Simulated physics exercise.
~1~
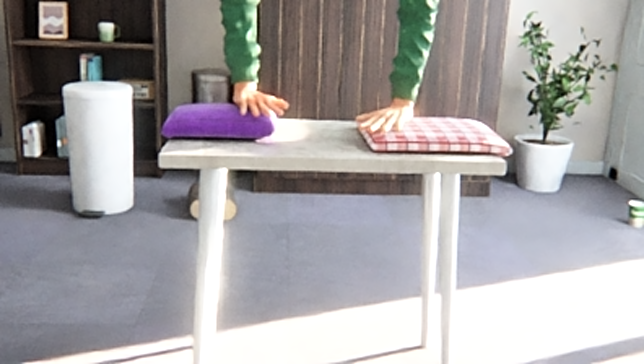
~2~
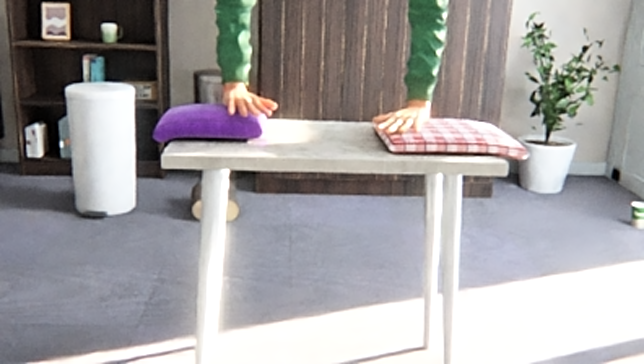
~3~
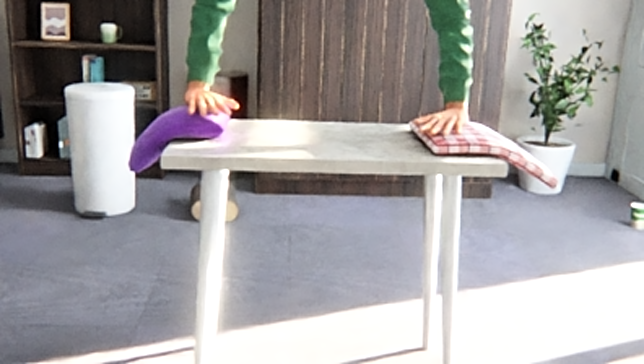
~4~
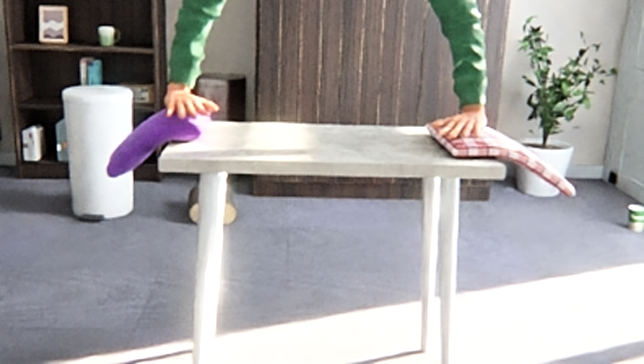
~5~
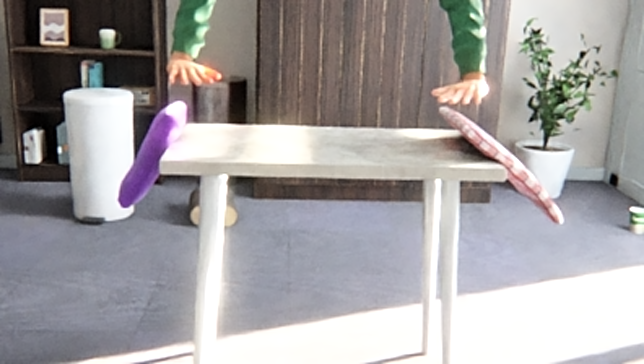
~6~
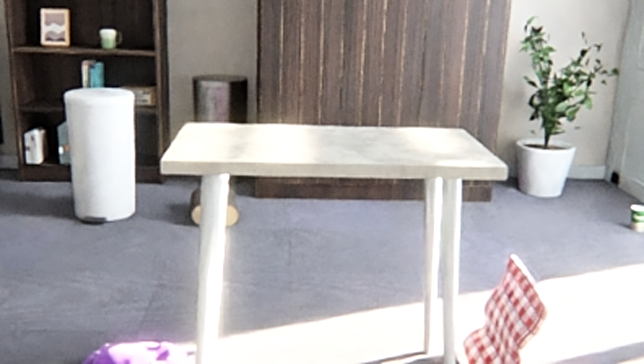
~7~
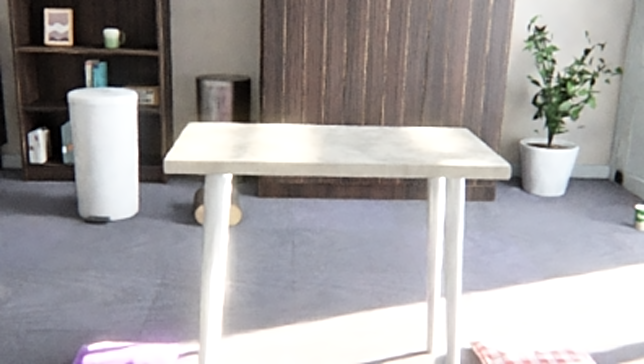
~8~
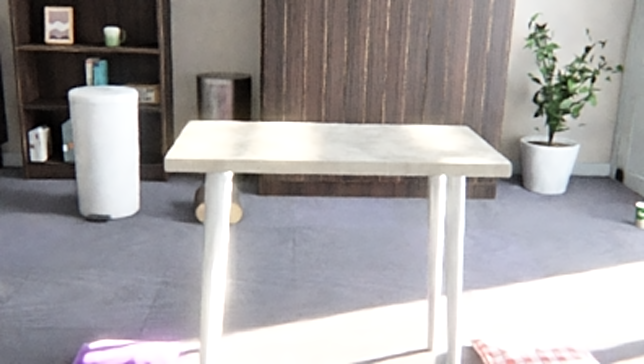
Purple cushion and red checked pad sliding outward under two hands, tipping off opposite bench ends and landing on the floor.
